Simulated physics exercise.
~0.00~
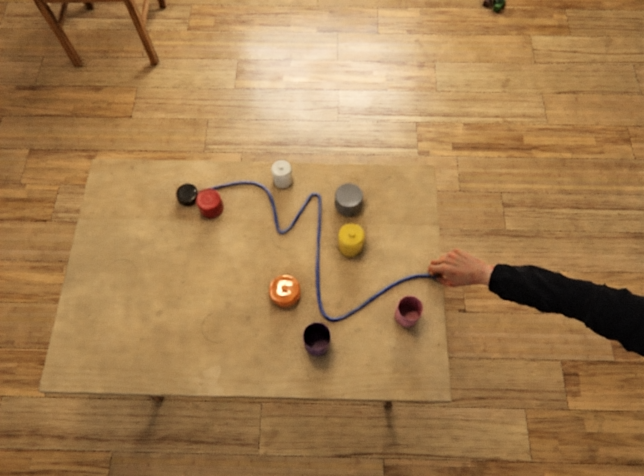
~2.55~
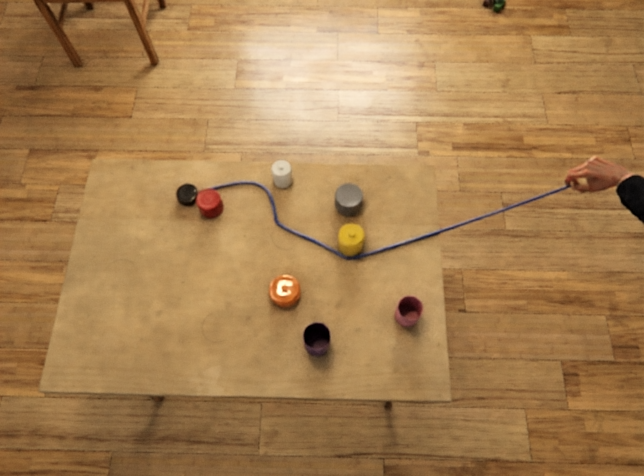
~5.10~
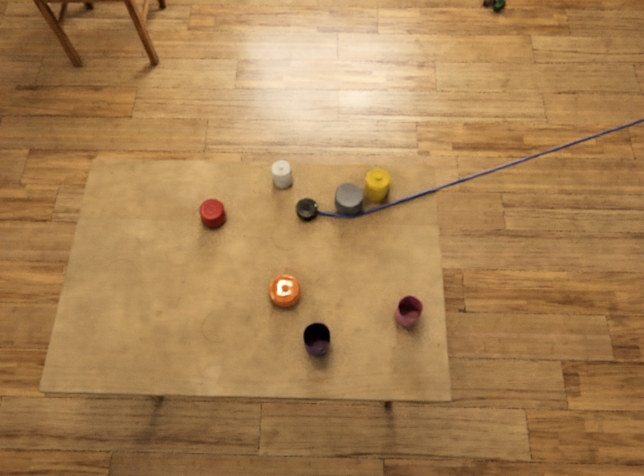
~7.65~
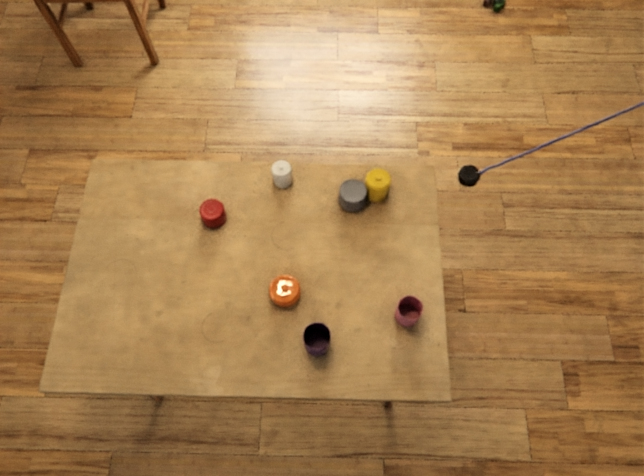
A black cable reel sits at the left of a table, its blue lead winding among tubs, pots and cups to a hand at the right edge. The hand draws the lead away to the right and slightly up, straightening its bends until it catches against the yellow pot. As the pull continues, the reel slides right, the red tub ends nudged slightly down, and the yellow pot shifts up and right beside the grey tub. The reel then passes the grey tub, which shifts slightly, and leaves the tabletop at the right, still on its taut lead. The white and orange pots and both cups stay put.
